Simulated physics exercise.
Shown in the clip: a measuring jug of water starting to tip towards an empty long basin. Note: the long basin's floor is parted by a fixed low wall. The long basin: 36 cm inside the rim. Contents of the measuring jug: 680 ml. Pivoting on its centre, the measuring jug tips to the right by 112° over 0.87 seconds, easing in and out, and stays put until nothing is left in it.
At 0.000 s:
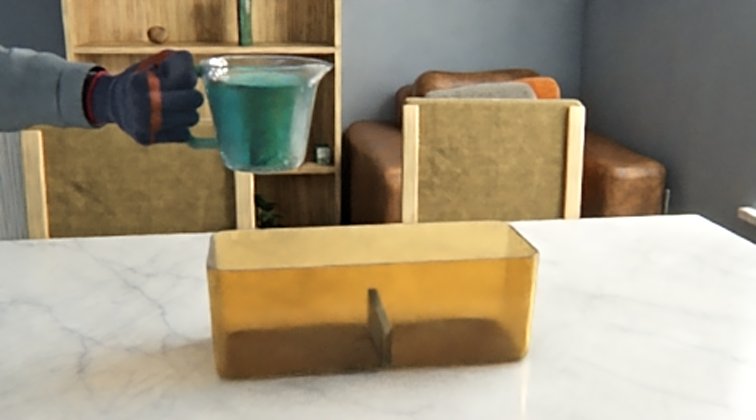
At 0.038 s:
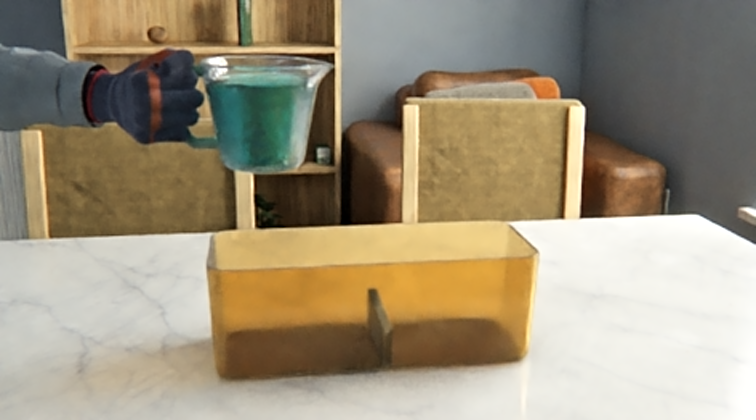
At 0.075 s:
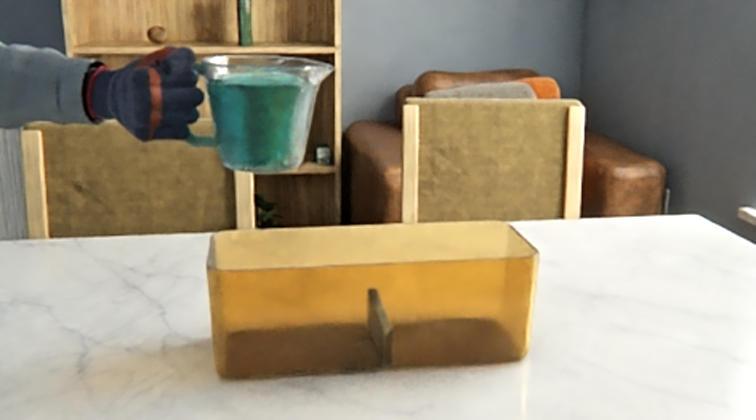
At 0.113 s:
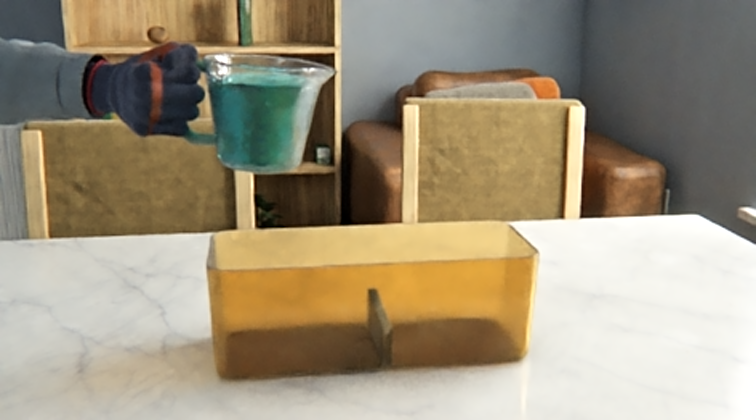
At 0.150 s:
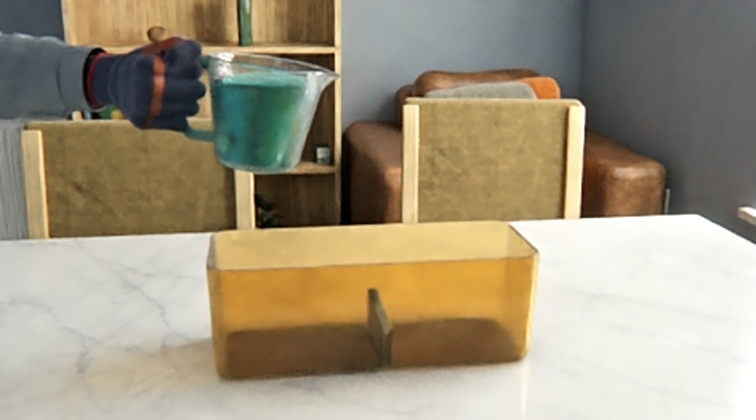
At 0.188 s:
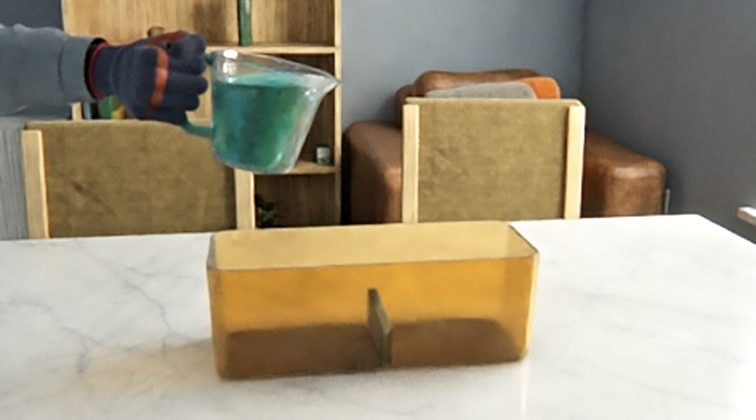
In a living room, a gloved hand holds a clear measuring jug of blue-green liquid upright above the left side of a long, empty amber basin with a low divider, on a white marble table. The hand slowly tilts the jug slightly to the right, with the liquid still inside it.
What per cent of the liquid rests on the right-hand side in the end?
54 percent.
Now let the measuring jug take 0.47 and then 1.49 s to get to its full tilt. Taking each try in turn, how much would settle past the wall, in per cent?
30 then 70 %.
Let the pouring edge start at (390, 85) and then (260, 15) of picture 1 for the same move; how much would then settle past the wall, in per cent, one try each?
Result: 95 per cent, then 5 per cent.
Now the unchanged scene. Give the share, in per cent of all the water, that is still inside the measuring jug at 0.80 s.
Remaining share: Approx. 7 %.
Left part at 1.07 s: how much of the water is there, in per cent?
Roughly 44 percent.
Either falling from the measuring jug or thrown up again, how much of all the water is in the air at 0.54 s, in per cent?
Around 28 in a hundred.
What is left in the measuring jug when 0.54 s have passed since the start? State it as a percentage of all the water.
62 %.
Then, 0.54 s in, the tilt is 77° and 62 per cent is still to pour, 0 is left of the wall and 9 right of it.
Then, 0.80 s in, the tilt is 110° and 7 per cent is still to pour, 27 is left of the wall and 52 right of it.
Then, 1.07 s in, the tilt is 112° and 0 per cent is still to pour, 44 is left of the wall and 54 right of it.
Then, 1.37 s in, the tilt is 112° and 0 per cent is still to pour, 44 is left of the wall and 54 right of it.
Finally, 44 per cent lies left of the wall, 54 right of it and 1 outside.
